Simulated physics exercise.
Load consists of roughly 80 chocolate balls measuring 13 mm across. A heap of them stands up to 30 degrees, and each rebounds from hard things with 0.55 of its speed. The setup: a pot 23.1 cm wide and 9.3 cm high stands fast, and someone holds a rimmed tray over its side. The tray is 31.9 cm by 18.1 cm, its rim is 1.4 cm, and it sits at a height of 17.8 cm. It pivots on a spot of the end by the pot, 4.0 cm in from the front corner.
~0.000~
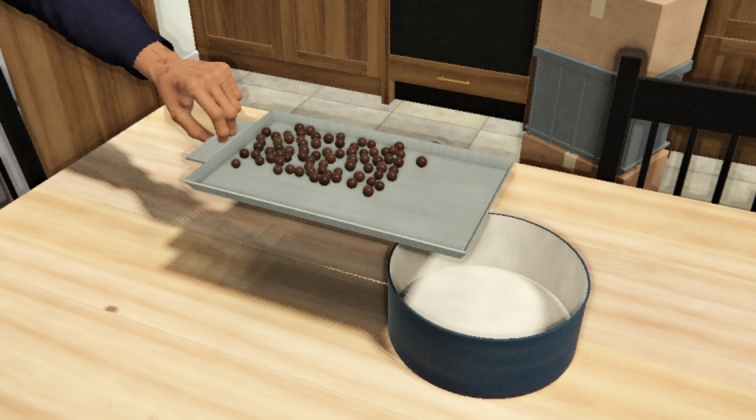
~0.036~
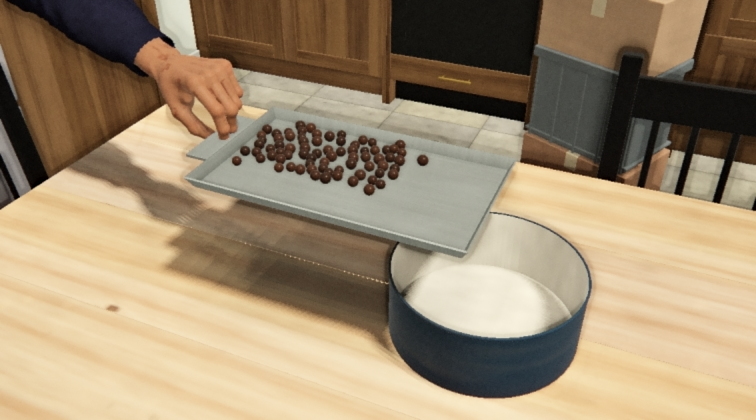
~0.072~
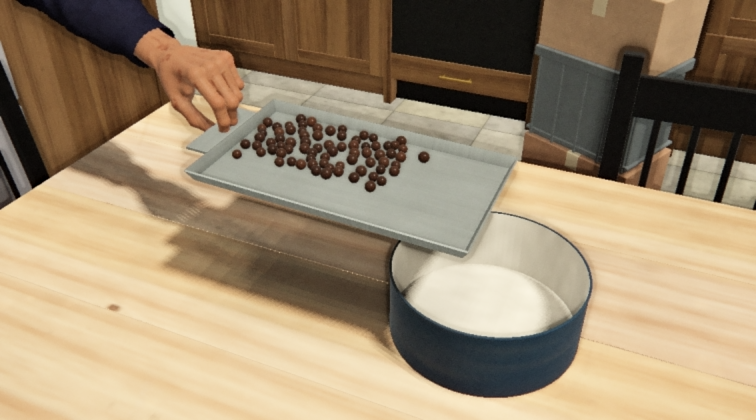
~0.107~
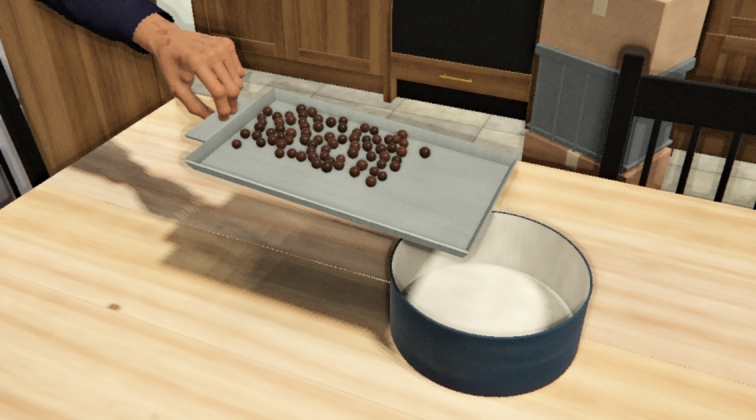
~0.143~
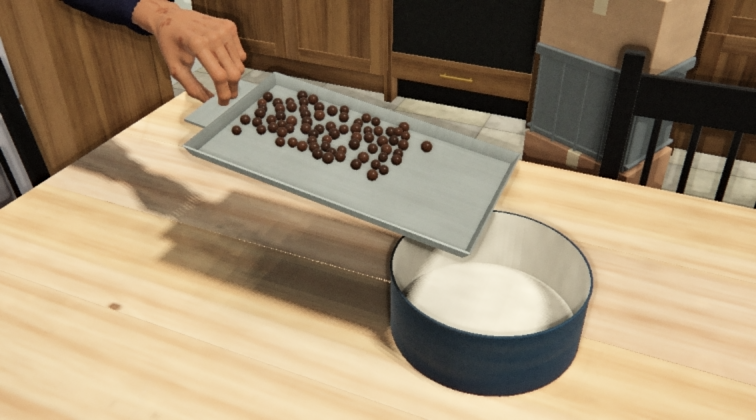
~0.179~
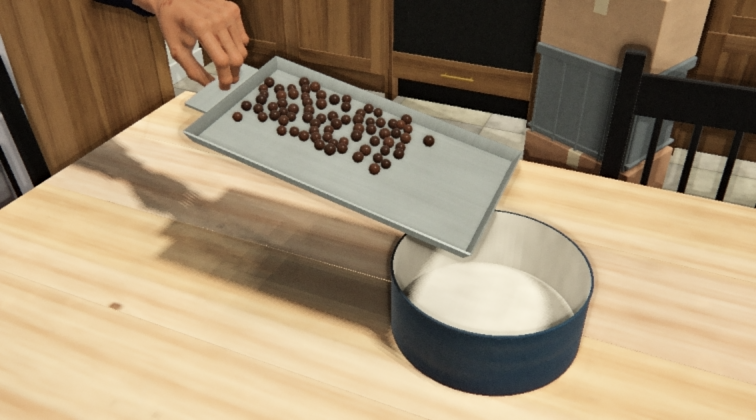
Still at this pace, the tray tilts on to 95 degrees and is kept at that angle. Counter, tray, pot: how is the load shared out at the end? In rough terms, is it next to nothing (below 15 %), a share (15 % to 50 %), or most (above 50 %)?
Outcome: Counter: Over half the load; left on the tray: Little of the load; pot: A decent amount of the load.
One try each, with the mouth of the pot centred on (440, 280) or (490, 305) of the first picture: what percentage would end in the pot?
In order, about 25 and about 90 per cent.
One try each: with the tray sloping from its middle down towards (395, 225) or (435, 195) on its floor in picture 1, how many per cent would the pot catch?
Near 15 and 80 per cent, in that order.
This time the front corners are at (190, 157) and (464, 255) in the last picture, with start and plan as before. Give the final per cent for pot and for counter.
In the pot: 5 per cent; on the counter: 95 per cent.
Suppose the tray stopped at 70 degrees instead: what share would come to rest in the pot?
It would land at about 35 percent.
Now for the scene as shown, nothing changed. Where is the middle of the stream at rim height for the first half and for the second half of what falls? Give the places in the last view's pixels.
Earlier half at about (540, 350), later half at about (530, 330) in pixels.
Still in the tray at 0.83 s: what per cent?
Around 10 percent of it.
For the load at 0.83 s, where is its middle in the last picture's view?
Approx. (543, 379).
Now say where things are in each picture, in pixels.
Tray tilt 0 degrees, front corners at (192, 178) and (461, 247); middle of the pieces at (331, 158); pot at (488, 268), in the first frame.
Tray tilt 1 degrees, front corners at (193, 176) and (462, 246); middle of the pieces at (332, 156), in the second frame.
Tray tilt 2 degrees, front corners at (193, 169) and (463, 246); middle of the pieces at (332, 151), in the third frame.
Tray tilt 5 degrees, front corners at (192, 158) and (464, 246), lowest corner right front; middle of the pieces at (333, 144), in the fourth frame.
Tray tilt 8 degrees, front corners at (192, 144) and (465, 247), lowest corner right front; middle of the pieces at (334, 134), in the fifth frame.
Tray tilt 12 degrees, front corners at (192, 130) and (467, 247), lowest corner right front; middle of the pieces at (336, 124); pot at (491, 265). Its pace works out near 100 degrees a second, in the sixth frame.
After 0.57 s, tilt 52 degrees; the tray holds 100 %, the pot 0 %.
Then, at 0.83 s, tilt 79 degrees; the tray holds 10 %, the pot 15 %.
After 1.20 s, tilt 95 degrees; the tray holds 0 %, the pot 35 %.
In the end, at 2.2 s, counter 65 %, tray 0 %, pot 35 %.
